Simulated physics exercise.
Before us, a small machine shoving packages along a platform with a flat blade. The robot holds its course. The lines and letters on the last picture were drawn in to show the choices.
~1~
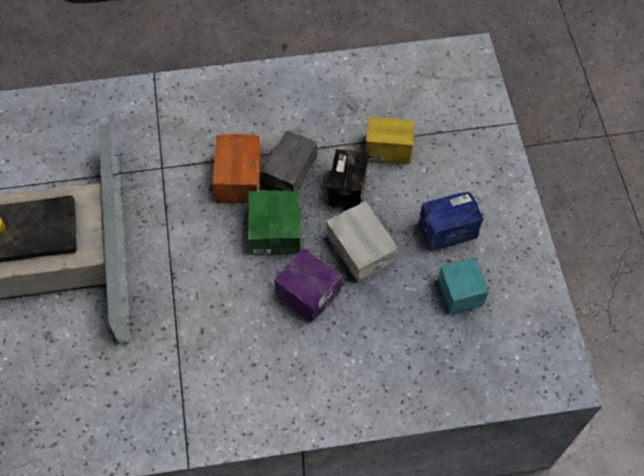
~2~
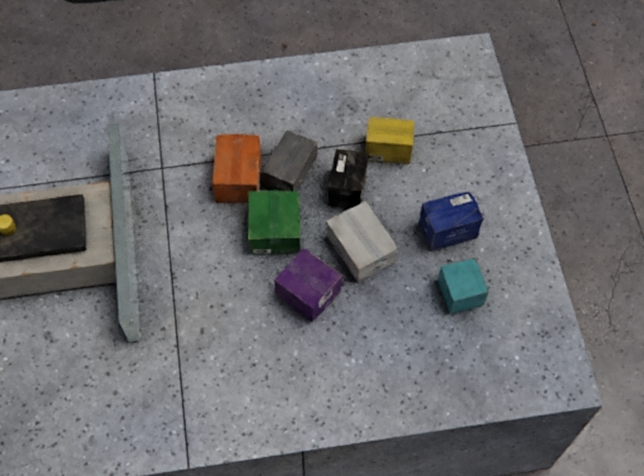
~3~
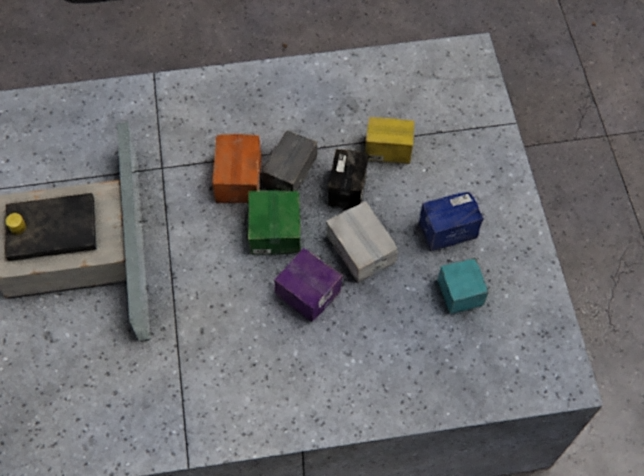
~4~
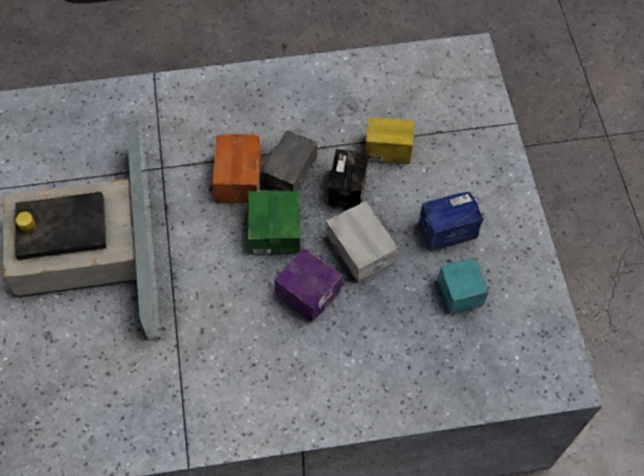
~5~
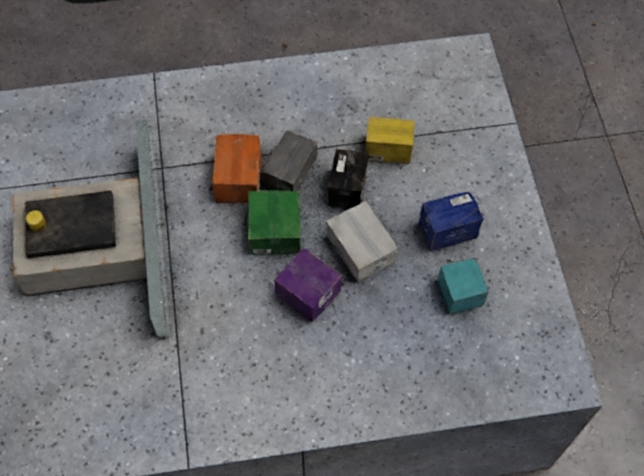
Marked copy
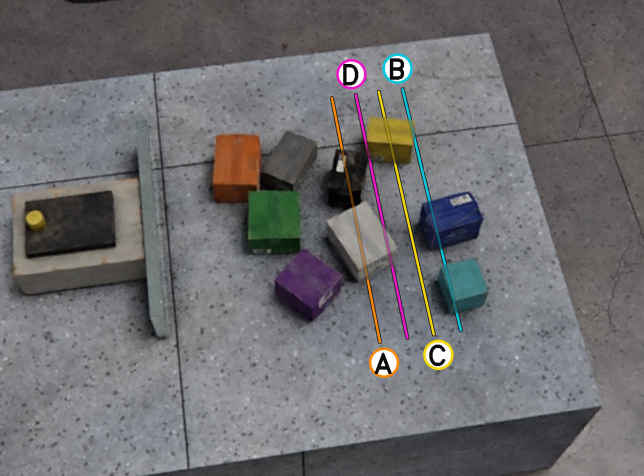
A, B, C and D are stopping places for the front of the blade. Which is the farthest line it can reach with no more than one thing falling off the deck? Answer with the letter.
It can go as far as B.
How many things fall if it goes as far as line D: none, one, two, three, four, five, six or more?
In all, none.
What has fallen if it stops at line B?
The blue parcel goes over.
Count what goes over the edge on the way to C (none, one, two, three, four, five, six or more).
By then, none.
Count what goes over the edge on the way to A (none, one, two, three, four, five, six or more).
The count is none.
On the copy, A at (354, 211); B at (430, 201); C at (404, 205); D at (380, 208).
On B. First, robot (181, 208); grey parcel (312, 159); orange parcel (274, 163).
Then, robot (283, 195); blue parcel (484, 219); yellow box (443, 130).
Finally, robot (361, 185); blue parcel over the edge; yellow box (514, 120); one fallen.
By contrast, A is within the limit but short; C is within the limit but short; D is within the limit but short.
